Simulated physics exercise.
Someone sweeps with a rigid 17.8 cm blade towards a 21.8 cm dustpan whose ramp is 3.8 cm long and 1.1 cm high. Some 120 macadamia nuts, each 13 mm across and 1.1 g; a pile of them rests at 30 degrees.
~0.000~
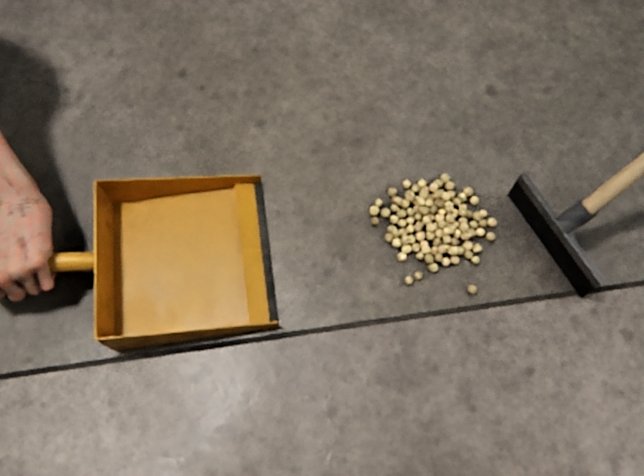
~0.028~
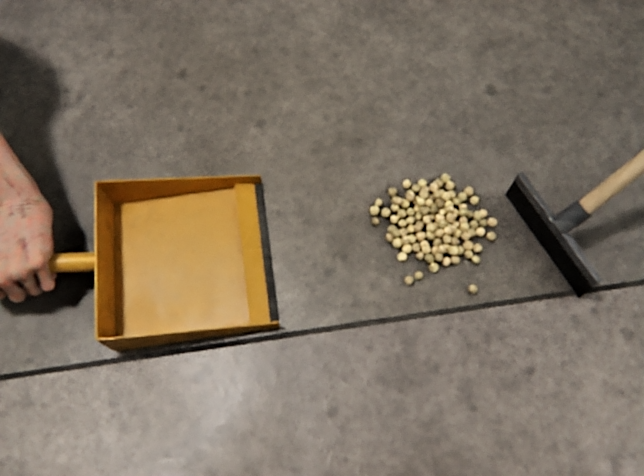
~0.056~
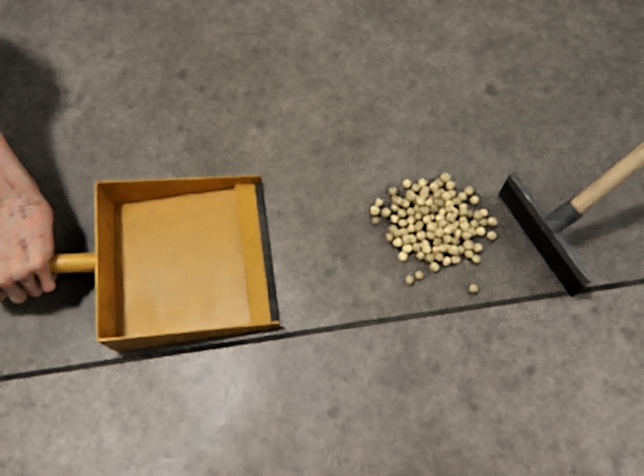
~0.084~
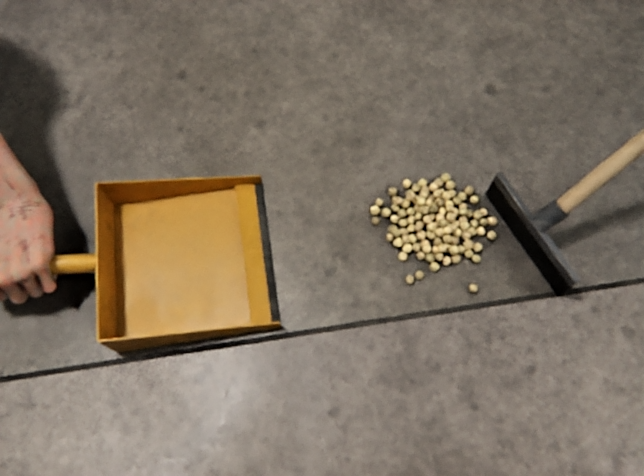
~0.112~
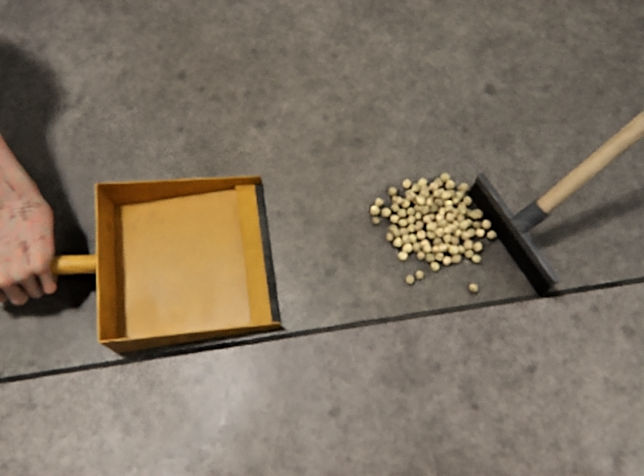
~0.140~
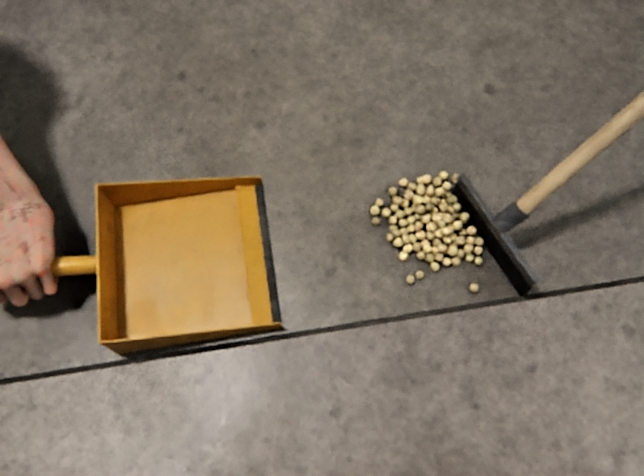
A black blade on a wooden handle slides left and pushes into a pile of nuts.
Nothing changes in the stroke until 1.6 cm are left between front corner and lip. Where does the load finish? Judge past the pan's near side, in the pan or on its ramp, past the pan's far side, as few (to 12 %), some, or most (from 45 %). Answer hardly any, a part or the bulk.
Near side a part, pan a part, far side a part.
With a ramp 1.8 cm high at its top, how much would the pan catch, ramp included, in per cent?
In that case some 20 per cent.
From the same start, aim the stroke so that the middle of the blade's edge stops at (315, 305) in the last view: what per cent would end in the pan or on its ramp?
About 20 per cent.
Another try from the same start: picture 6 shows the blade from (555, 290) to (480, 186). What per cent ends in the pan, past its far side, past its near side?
Pan 15, far 5, near 25.
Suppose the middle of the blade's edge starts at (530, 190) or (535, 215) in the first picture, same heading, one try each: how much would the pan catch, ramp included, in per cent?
About 25 and 35 per cent.
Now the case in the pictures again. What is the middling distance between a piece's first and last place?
Some 26 cm.
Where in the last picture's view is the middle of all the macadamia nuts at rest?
Near (273, 269).
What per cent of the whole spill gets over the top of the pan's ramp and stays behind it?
About 15 per cent.
After 0.29 s, middle of the blade 16 cm from the lip; 0 % over the lip, far side 10 %, near side 10 %.
After 0.38 s, middle of the blade 8 cm from the lip; 0 % over the lip, far side 15 %, near side 15 %.
After 0.62 s, middle of the blade 5 cm from the lip; 45 % over the lip, far side 15 %, near side 20 %.
By 1.5 s all is still; near side 20 %, pan 25 %, far side 15 %, in front of the lip or behind the blade 35 %.
